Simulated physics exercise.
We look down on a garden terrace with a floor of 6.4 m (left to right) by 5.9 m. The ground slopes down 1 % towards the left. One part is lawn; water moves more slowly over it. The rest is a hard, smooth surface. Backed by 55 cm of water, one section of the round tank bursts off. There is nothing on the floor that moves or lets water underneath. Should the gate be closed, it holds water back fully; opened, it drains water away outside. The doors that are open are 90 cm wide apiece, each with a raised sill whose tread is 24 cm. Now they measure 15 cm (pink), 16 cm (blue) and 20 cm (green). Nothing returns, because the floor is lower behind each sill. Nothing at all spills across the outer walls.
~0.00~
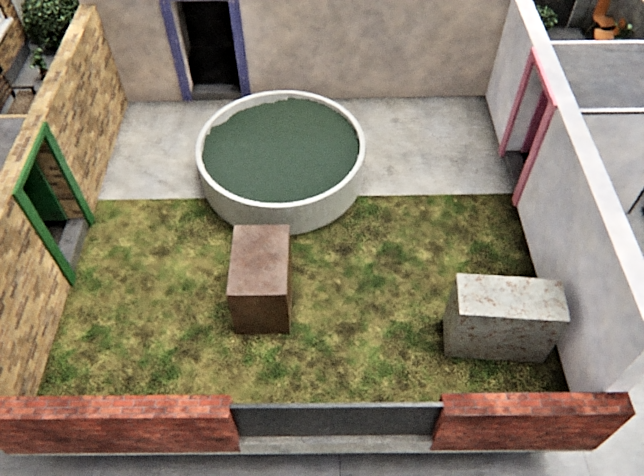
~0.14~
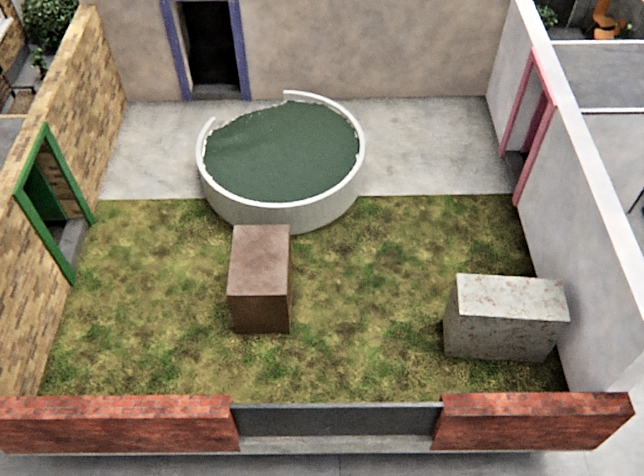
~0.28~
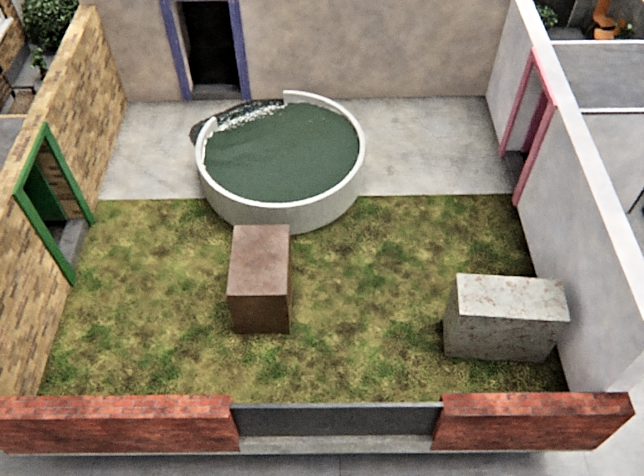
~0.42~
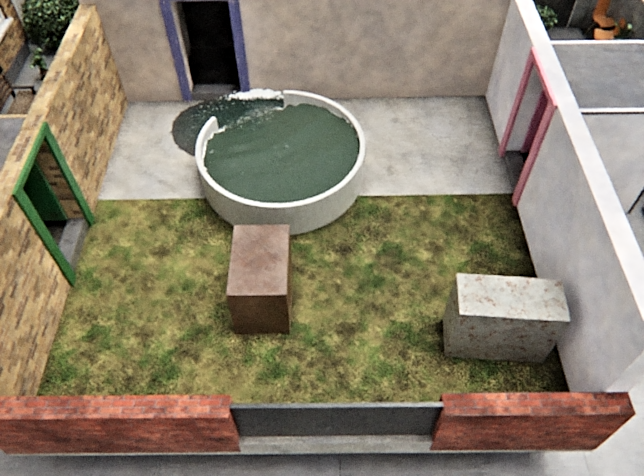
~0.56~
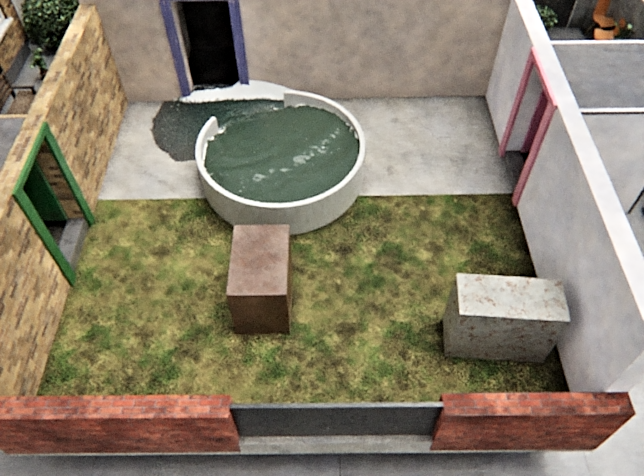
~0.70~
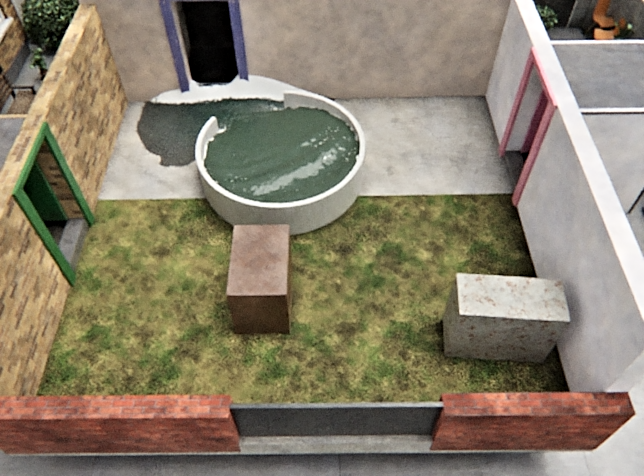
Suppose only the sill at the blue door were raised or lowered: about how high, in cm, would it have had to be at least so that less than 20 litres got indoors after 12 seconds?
It would have had to be about 33 cm high.
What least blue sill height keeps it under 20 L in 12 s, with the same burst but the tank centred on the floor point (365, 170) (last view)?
About 11.0 cm.
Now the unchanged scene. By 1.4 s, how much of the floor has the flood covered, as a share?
Roughly 15 percent.
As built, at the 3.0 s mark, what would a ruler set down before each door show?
Reading in centimetres: Pink = 0, blue = 24, green = 8.
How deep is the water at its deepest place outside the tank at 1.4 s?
Max depth: Around 45 cm.
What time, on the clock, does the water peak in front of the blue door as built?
At about 1.6 s.
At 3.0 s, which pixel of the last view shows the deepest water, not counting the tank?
(138, 106).
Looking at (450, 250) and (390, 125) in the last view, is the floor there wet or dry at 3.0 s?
Taking them as asked: Spared, then awash.
After 1.4 s water covers 15 % of the floor, deepest (45 cm) near (128, 106); 34 cm at the blue door, 63 litres in over its 16 cm sill.
After 3.0 s water covers 40 % of the floor, deepest (36 cm) near (138, 106); 24 cm at the blue door, 198 litres in over its 16 cm sill.
After 12.0 s water covers 100 % of the floor, deepest (11 cm) near (28, 425); 7 cm at the blue door, 230 litres in over its 16 cm sill.
At the blue door as built, the water arrived by 0.5 s and peaked near 34 cm at 1.6 s.
Run again over the same 12 s with other heights there, 53 litres in over 28.5 cm, 5 litres over 38 cm. The limit of 20 litres is kept from about 33 cm up.
